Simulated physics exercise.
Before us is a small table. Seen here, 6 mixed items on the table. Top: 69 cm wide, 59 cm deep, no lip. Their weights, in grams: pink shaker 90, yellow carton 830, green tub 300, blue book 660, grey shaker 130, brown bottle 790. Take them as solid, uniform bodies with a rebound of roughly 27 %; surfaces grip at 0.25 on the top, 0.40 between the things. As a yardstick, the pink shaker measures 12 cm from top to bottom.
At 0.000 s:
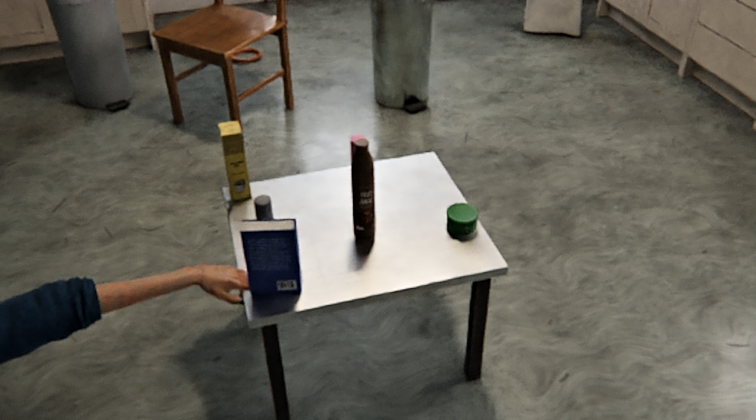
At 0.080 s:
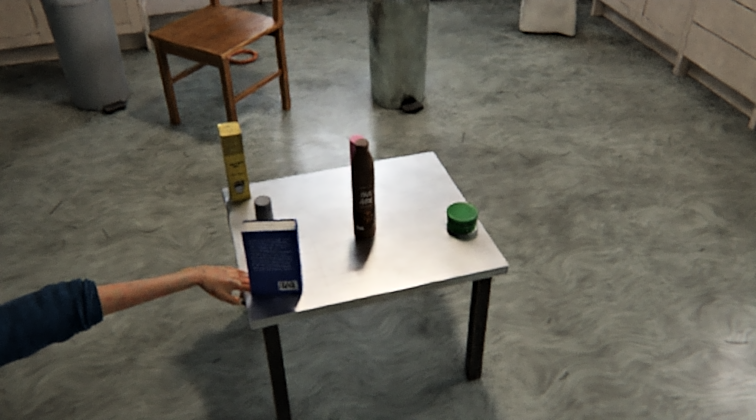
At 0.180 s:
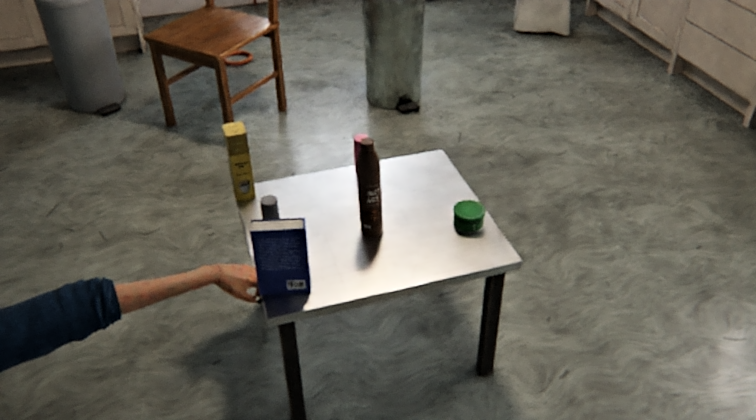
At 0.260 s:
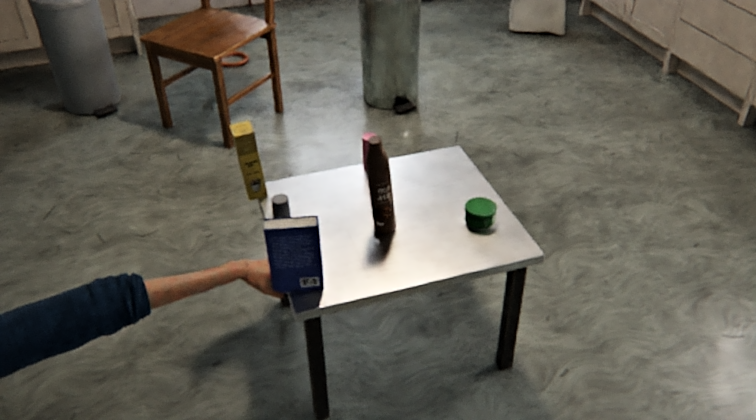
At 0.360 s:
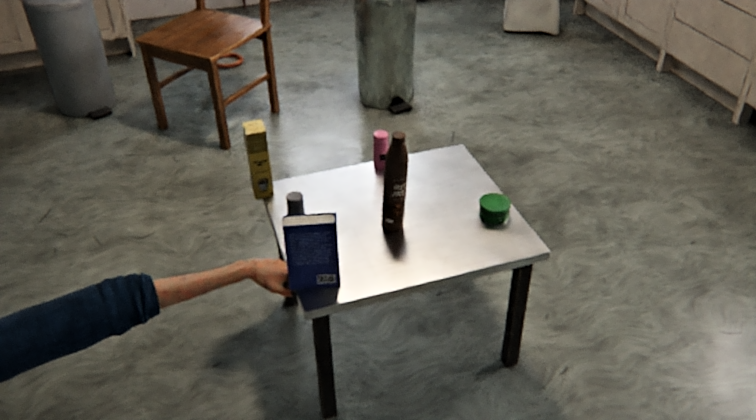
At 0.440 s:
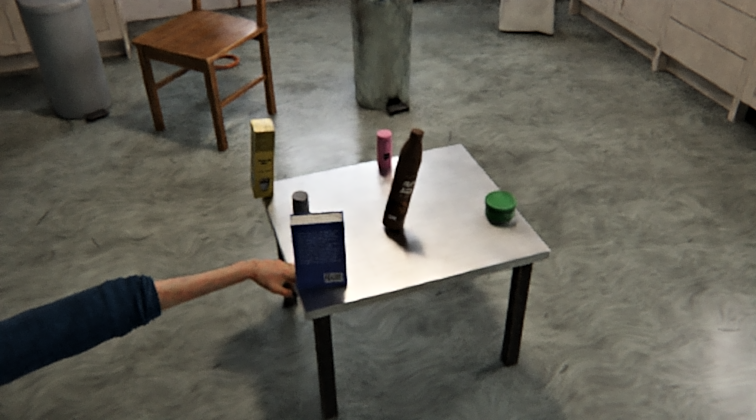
A hand at the left pushes a small white-topped table rightward across a grey, swirled floor, seen from above in a room with a wooden chair, bins and pale cabinets behind. A blue book stands in front of a grey shaker, with a yellow carton behind, a brown bottle mid-table and a green tub at right. The bottle leans and shifts, revealing a pink shaker, while the view drifts slightly.
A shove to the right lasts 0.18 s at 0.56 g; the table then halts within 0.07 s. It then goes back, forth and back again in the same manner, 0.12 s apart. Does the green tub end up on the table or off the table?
The green tub drops to the floor.
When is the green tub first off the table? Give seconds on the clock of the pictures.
At about 0.6 s.
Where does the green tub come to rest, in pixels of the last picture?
At about (490, 323).
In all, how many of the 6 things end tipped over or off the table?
In all, 3.
By 0.74 s, green tub now off the table; brown bottle on its side; yellow carton on its side.
By 1.14 s, table shifted 12 cm; brown bottle on its side; yellow carton on its side.
When it is over (2.1 s), off the table, green tub; lying over on the table, yellow carton and brown bottle; not toppled but over 5 cm from the start, pink shaker, blue book and grey shaker. In the last view, green tub near (490, 323).
